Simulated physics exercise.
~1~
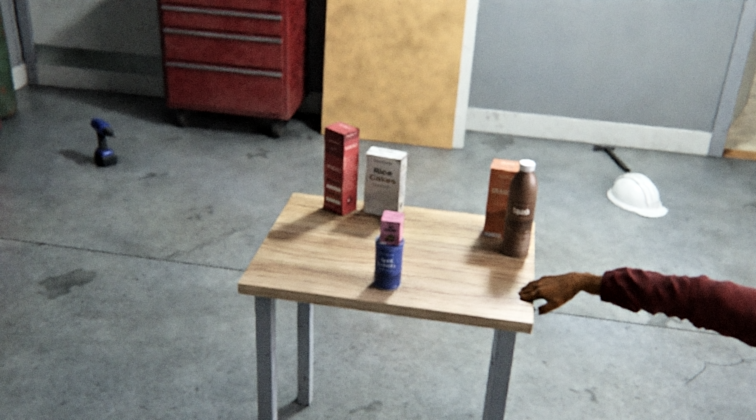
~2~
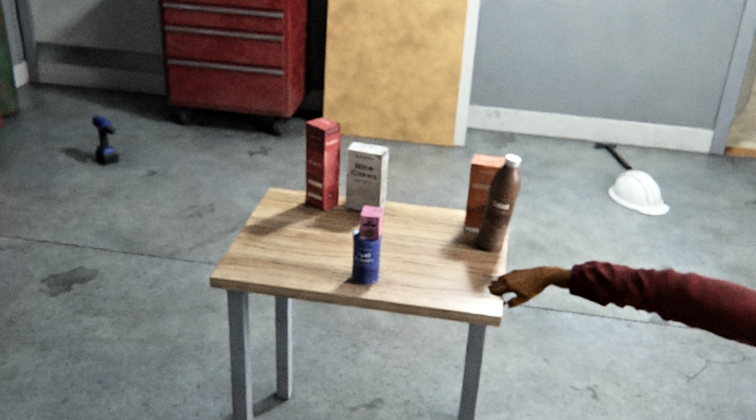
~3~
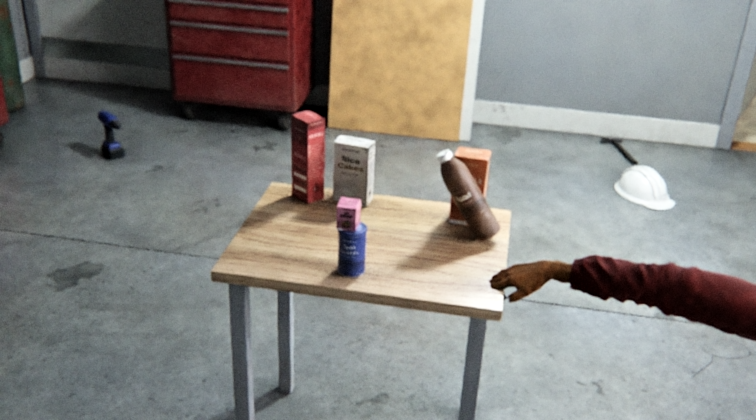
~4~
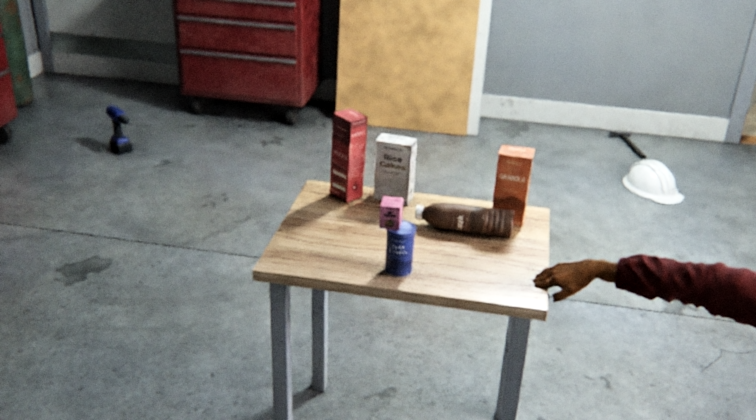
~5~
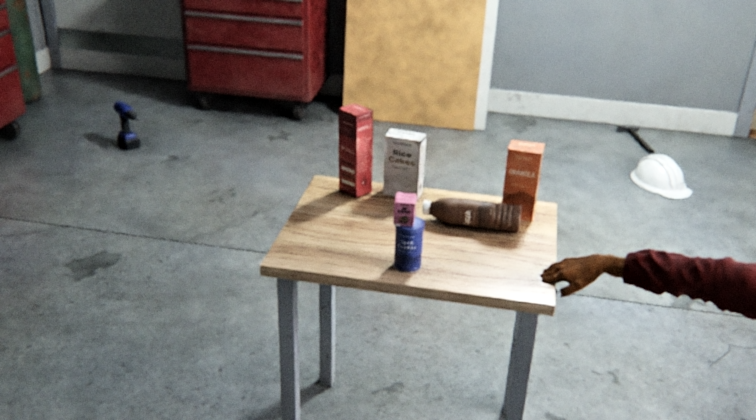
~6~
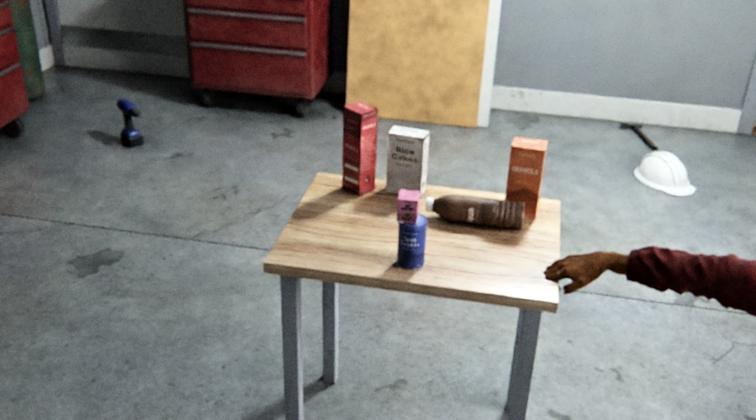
In a garage, a table shifts left then back right beside an outstretched hand, the brown bottle toppling while five items stay upright.
